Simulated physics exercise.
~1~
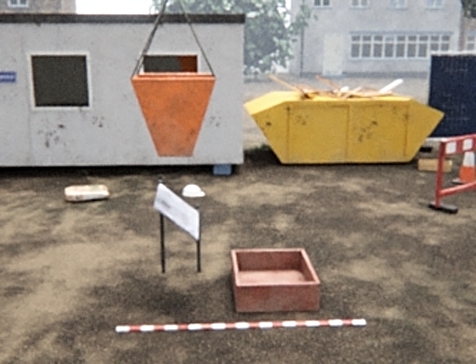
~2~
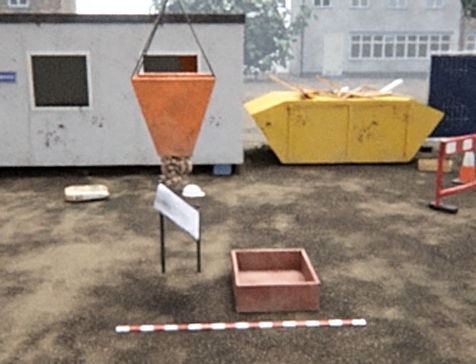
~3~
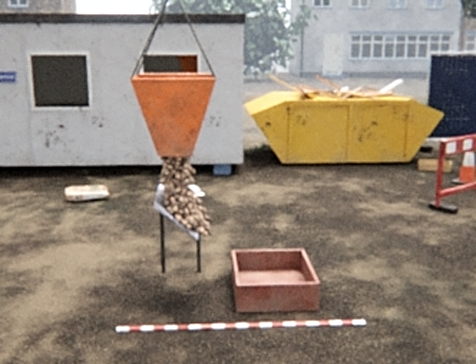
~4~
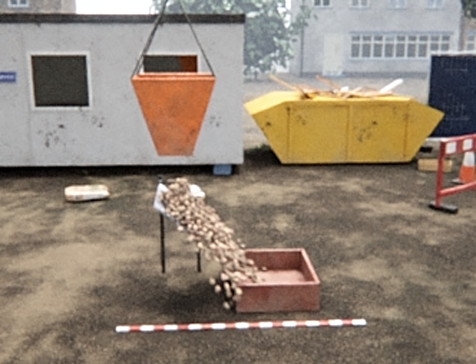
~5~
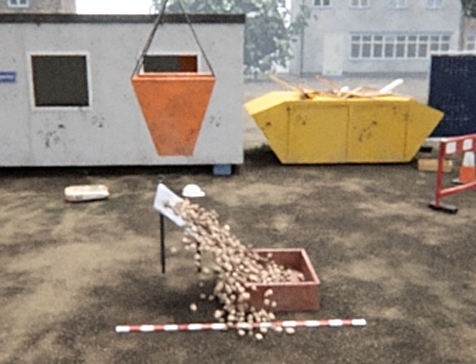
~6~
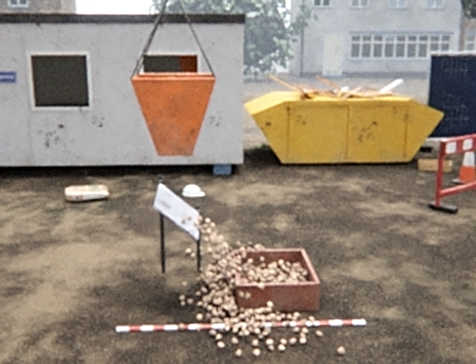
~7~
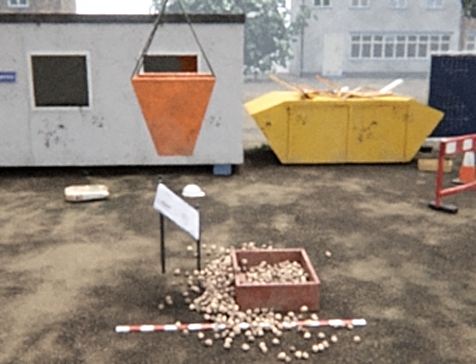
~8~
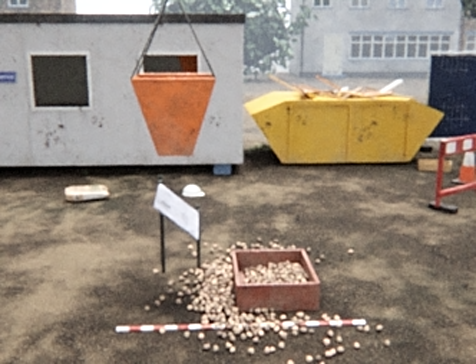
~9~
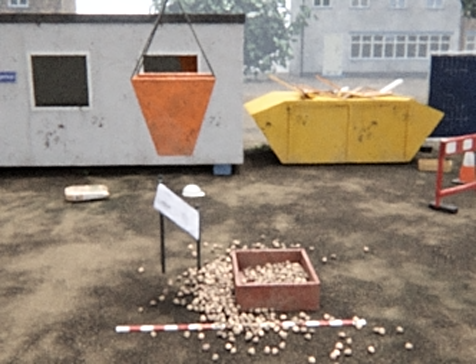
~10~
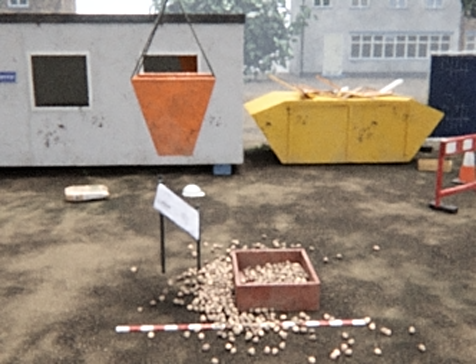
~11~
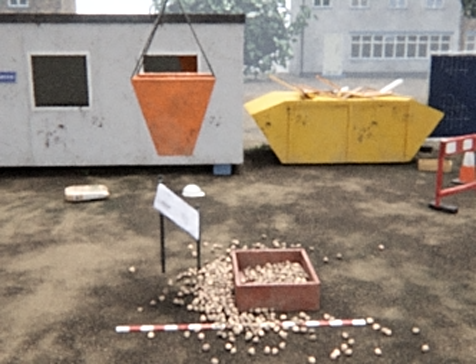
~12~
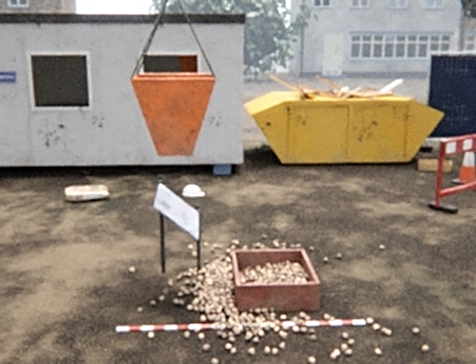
Round stones pouring from a hanging orange hopper, sliding right off a sloping plate, partly filling a bin and scattering around it.
